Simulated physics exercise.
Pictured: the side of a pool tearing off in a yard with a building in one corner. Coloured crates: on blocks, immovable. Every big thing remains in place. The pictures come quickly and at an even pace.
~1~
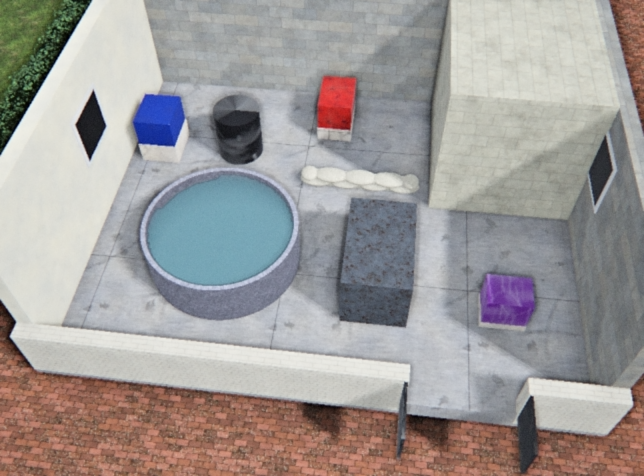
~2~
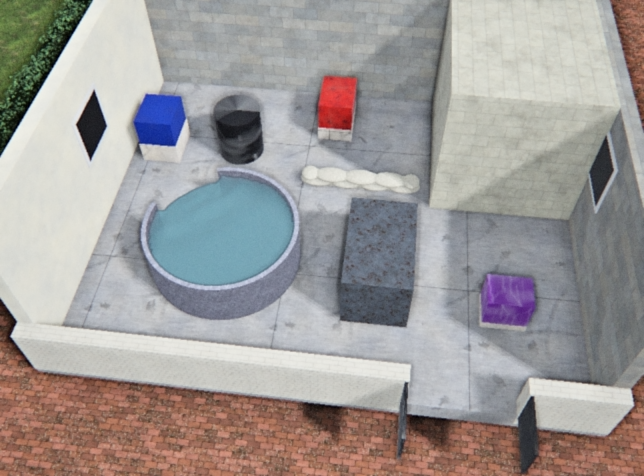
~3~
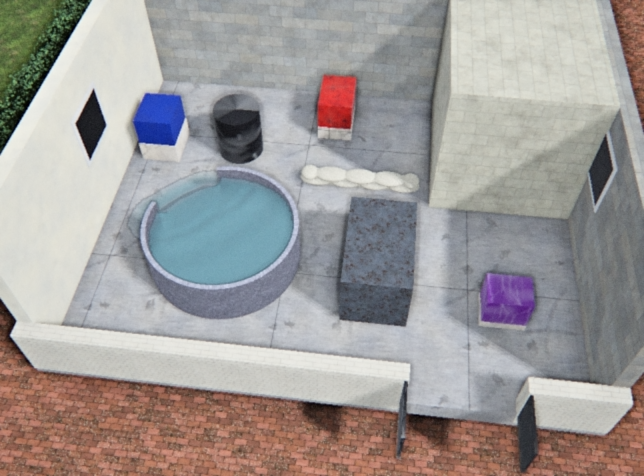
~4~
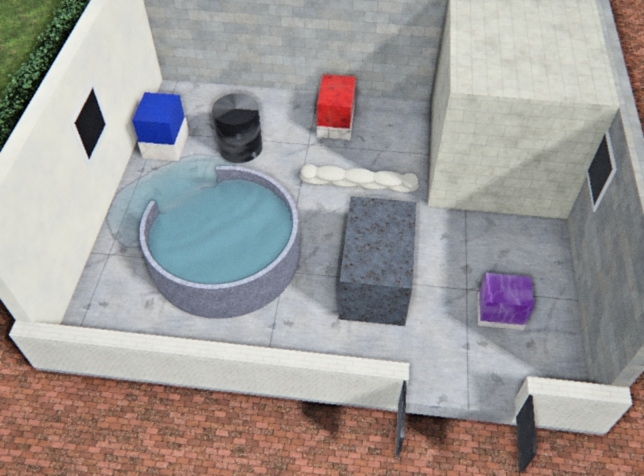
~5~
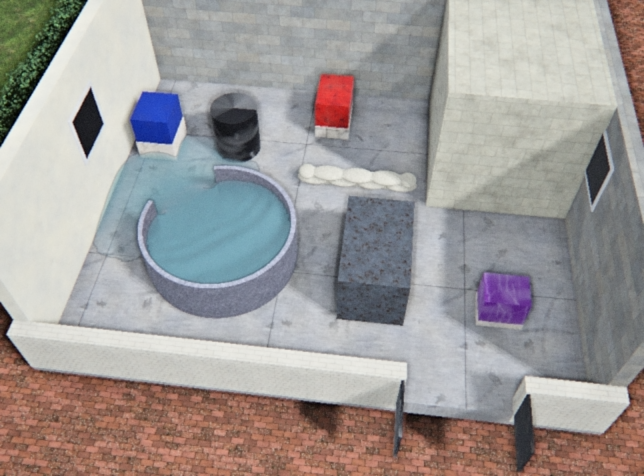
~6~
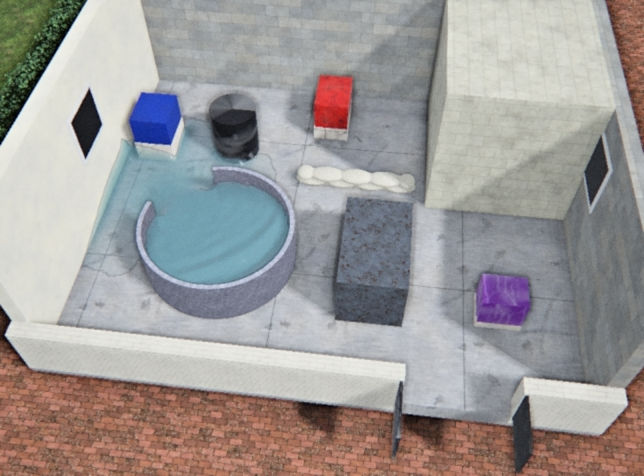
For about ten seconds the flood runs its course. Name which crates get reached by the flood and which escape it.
The red crate escapes it; the purple crate escapes it; the blue crate gets reached.
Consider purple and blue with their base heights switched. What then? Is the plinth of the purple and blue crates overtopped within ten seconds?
The purple crate holds out and the blue crate is overtopped.
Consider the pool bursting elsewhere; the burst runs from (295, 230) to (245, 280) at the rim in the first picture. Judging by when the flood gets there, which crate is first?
That would be the purple one.
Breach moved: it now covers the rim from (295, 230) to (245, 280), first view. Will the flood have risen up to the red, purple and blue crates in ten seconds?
Here goes: Red crate - left alone; purple crate - hit; blue crate - left alone.
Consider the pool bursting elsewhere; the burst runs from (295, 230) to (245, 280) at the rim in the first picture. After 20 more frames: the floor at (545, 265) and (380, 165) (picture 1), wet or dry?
Submerged, waterless.
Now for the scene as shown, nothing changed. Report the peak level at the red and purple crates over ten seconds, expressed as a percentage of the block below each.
Around 70 in a hundred for the first and 60 in a hundred for the second.
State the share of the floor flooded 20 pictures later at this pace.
My best guess is some 45 %.
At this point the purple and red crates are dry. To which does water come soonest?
Note: The red one is first.
A moment on, water covers 20 % of the floor; the red crate not reached, the purple crate not reached, the blue crate water round its plinth.
Next, water covers 30 % of the floor; the red crate water round its plinth, the purple crate not reached, the blue crate water round its plinth.
Then, water covers 45 % of the floor; the red crate water round its plinth, the purple crate not reached, the blue crate water round its plinth.
Later, water covers 80 % of the floor; the red crate water round its plinth, the purple crate water round its plinth, the blue crate water round its plinth.
In the end, water covers 95 % of the floor; the red crate stayed above the water, the purple crate stayed above the water, the blue crate was topped.
